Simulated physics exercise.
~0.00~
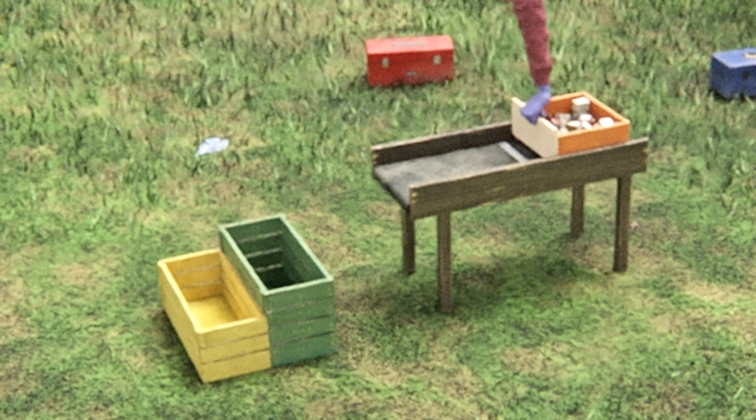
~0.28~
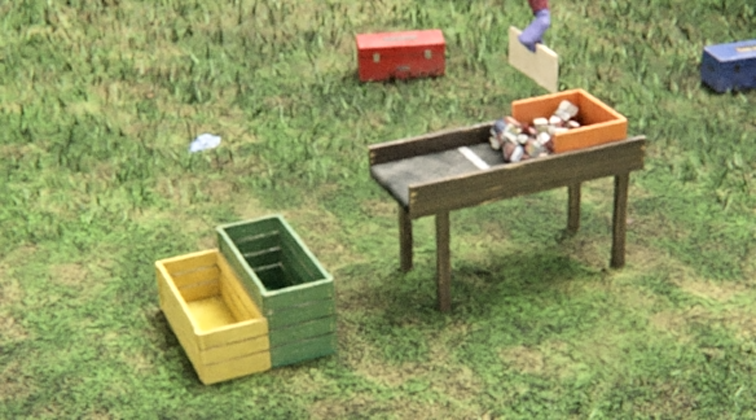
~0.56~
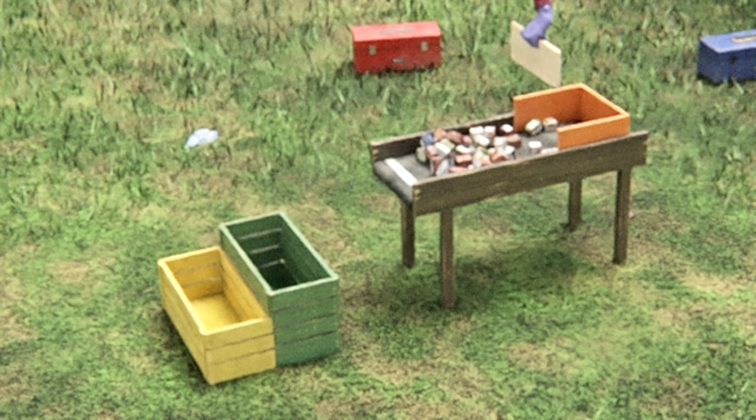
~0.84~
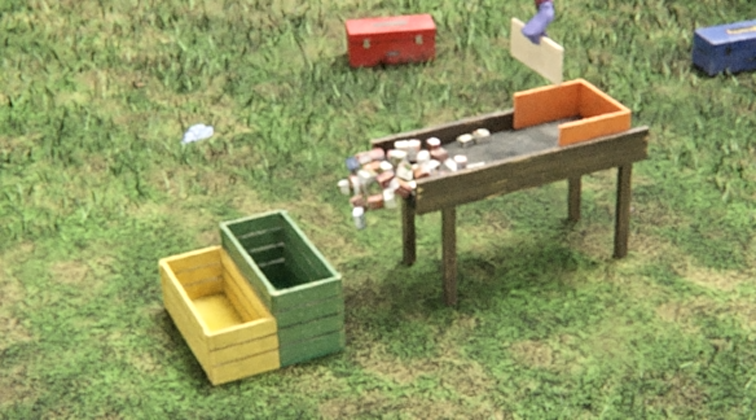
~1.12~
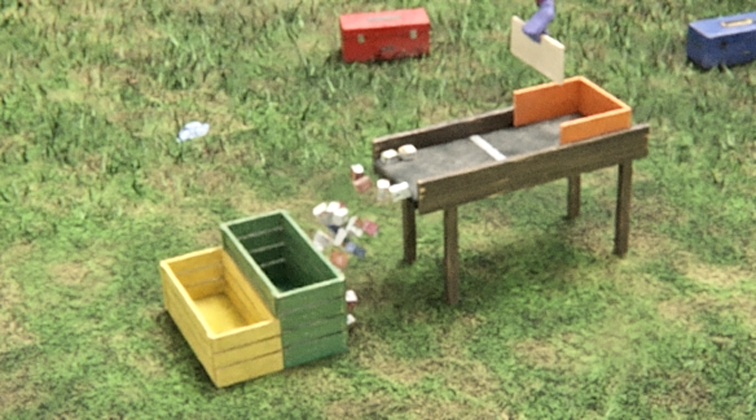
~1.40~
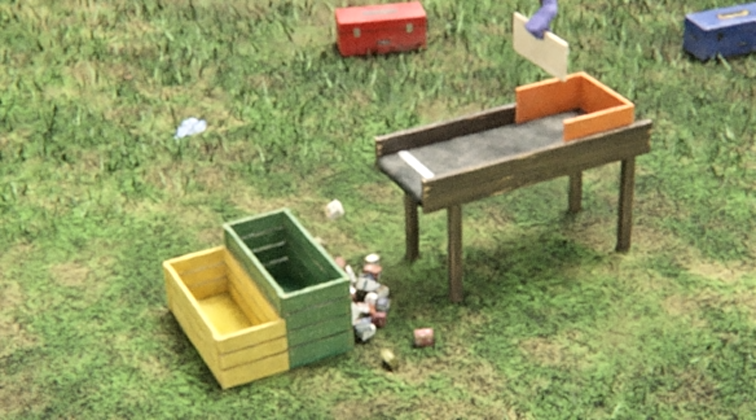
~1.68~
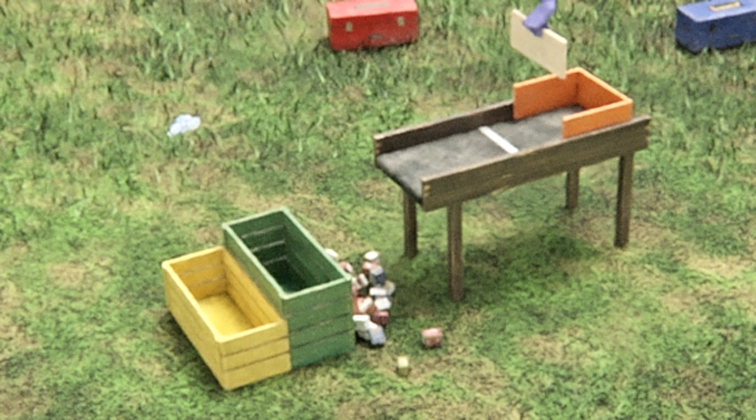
In this clip, a purple-gloved hand lifts a pale gate from an orange pen on a wooden-framed belt, and small cartons ride left and spill off the end. They drop to the grass in a pile beside the green bin, leaving it and the yellow box empty.
